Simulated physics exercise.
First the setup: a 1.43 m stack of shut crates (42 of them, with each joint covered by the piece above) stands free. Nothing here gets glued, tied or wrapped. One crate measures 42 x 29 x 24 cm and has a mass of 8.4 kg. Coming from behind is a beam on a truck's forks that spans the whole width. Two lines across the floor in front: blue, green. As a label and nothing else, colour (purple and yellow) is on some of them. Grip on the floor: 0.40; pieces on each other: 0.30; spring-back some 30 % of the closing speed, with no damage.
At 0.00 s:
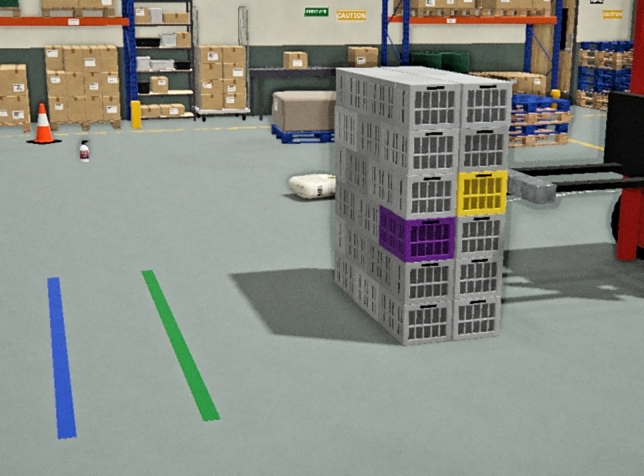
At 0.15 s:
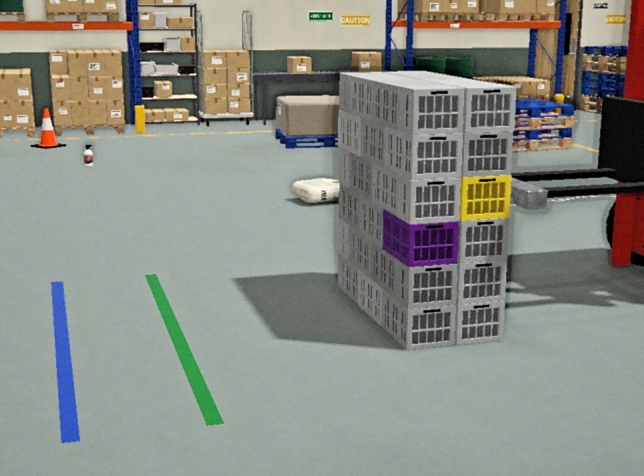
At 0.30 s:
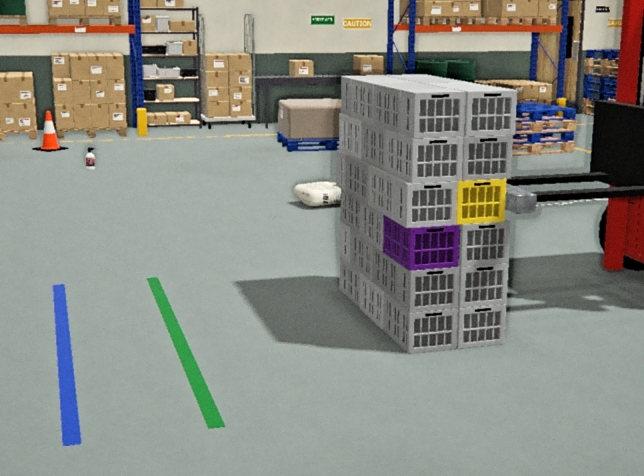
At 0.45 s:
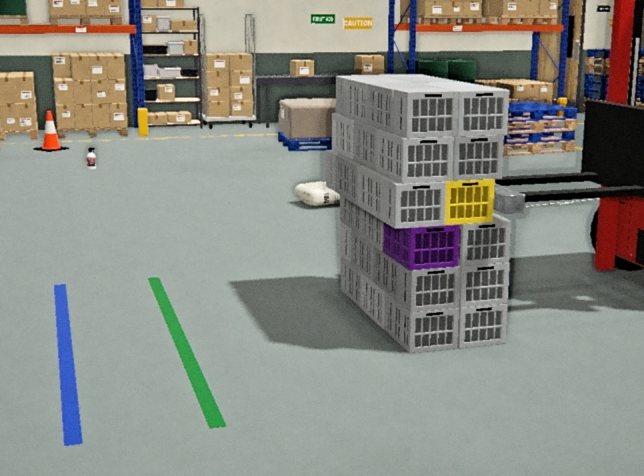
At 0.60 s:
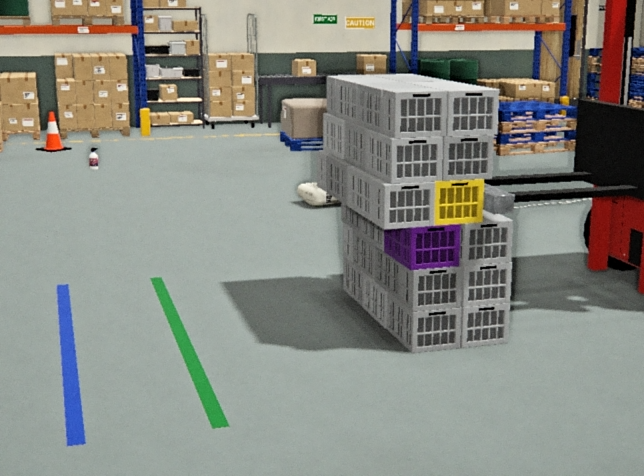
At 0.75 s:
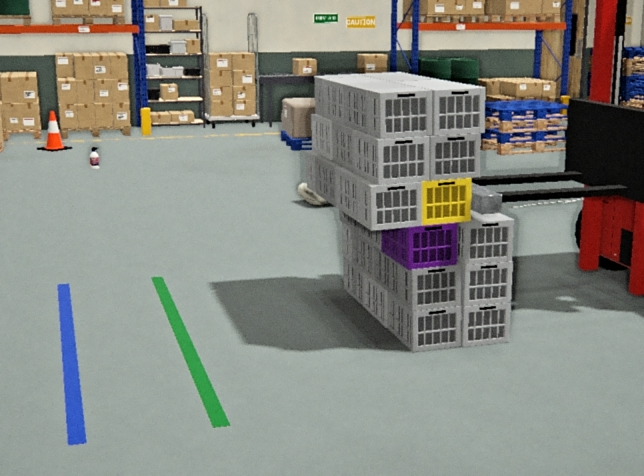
We see a stack of grey crates, one yellow and one purple, on a warehouse floor as a forklift at right pushes a beam leftward against it, sliding the upper layers left while the lower ones barely shift.
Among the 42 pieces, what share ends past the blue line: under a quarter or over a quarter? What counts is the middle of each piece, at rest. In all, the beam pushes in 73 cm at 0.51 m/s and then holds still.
Under a quarter of them.
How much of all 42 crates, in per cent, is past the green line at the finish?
My estimate is close to 25 per cent.
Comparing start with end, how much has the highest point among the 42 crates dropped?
70 cm.
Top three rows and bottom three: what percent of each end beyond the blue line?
For the top it's 30 in a hundred, for the bottom 0 in a hundred.
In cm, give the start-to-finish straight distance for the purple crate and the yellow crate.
For purple it's roughly 70 cm, and for yellow it's roughly 130 cm.
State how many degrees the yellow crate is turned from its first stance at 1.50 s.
Some 30 degrees.
By 1.08 s, none of the 42 crates past the blue line, 32 disturbed; yellow crate tilted 13°; purple crate tilted 13°.
By 1.50 s, none of the 42 crates past the blue line, 31 disturbed; purple crate tilted 32°; yellow crate tilted 32°.
By 2.22 s, 4 of the 42 crates past the blue line; purple crate on its side; yellow crate on its side.
When it is over (3.7 s), 6 of the 42 crates past the blue line; purple crate on its side; yellow crate on its side. That is 14 per cent. In pixels of the last frame, middles, purple crate near (309, 277), yellow crate near (270, 284).
